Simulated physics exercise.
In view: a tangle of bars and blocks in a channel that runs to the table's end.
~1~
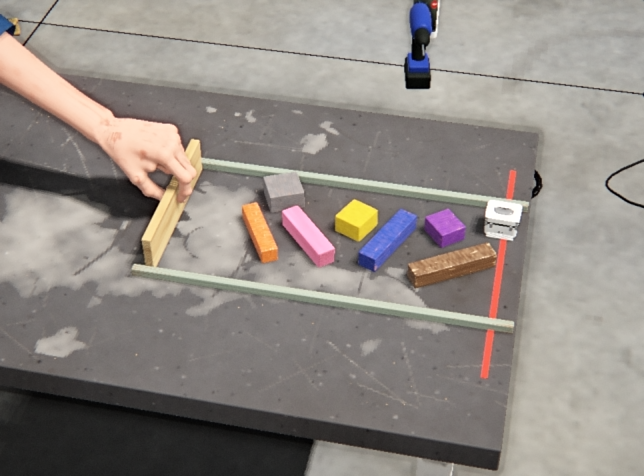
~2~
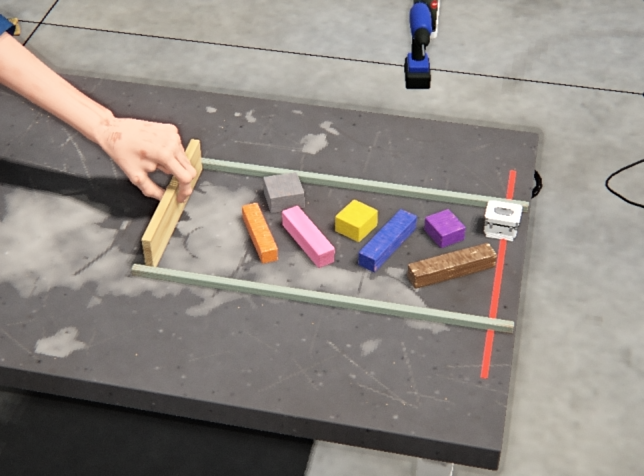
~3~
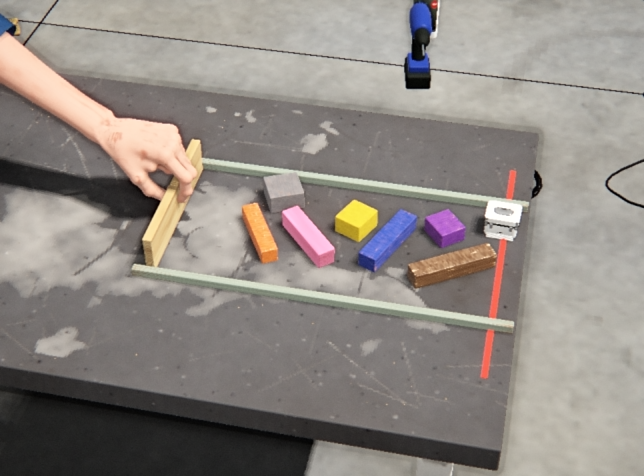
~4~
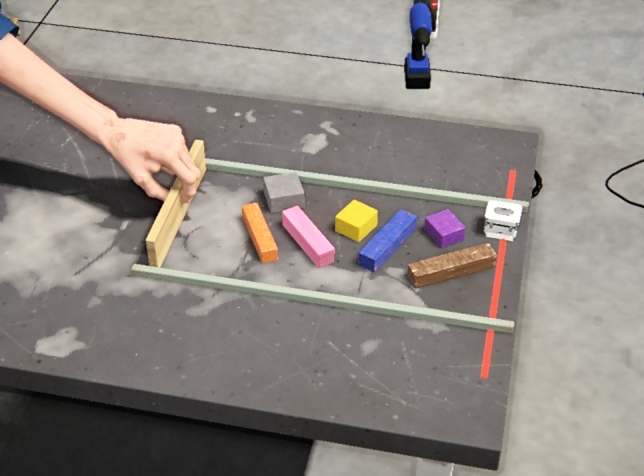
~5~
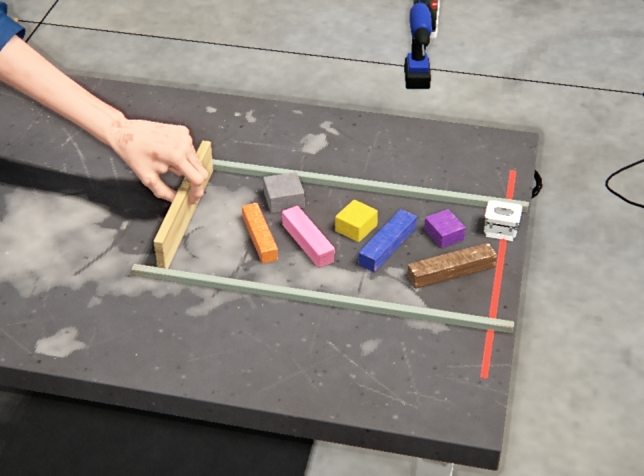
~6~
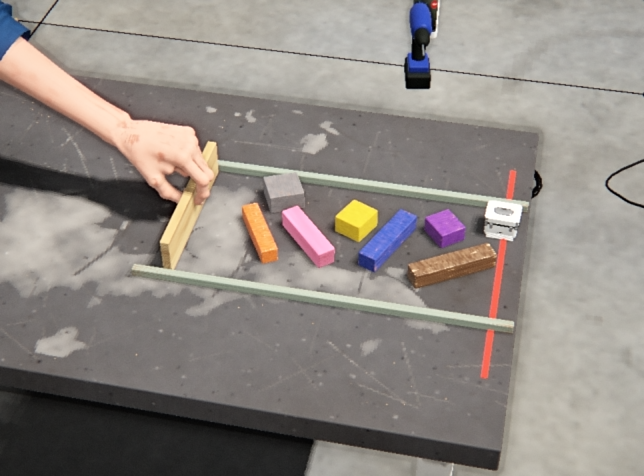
A scratched dark tabletop stands on a grey concrete floor, seen from above at an angle by a still camera. Between two pale green rails lie grey, orange, pink, yellow, blue, purple and brown blocks and bars, with a small white case by a red tape line at the right. A hand at the left holds a wooden board still, then slides it slightly rightward, touching none of the pieces.
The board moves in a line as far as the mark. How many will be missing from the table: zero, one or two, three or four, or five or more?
Outcome: The number that fall off is five or more.
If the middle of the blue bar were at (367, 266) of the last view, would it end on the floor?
Then it drops off.
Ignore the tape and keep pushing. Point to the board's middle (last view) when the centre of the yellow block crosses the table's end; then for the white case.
Near (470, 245) and (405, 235).
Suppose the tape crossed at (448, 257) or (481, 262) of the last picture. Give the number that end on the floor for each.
Down on the floor: 2 and 5.
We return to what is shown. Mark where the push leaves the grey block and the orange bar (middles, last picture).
First (523, 230), then (507, 270).
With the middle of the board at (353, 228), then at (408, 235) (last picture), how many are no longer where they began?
First 6, then 8.
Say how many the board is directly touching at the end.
That makes 2.
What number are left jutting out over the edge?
Overhanging: 1.
Soon after, none off yet; white case at rest near (503, 220); brown bar at rest near (452, 266); purple block at rest near (445, 229).
At rest, the number that fall off is five or more; fallen, pink stick, yellow block, blue bar, purple block, brown bar and white case.
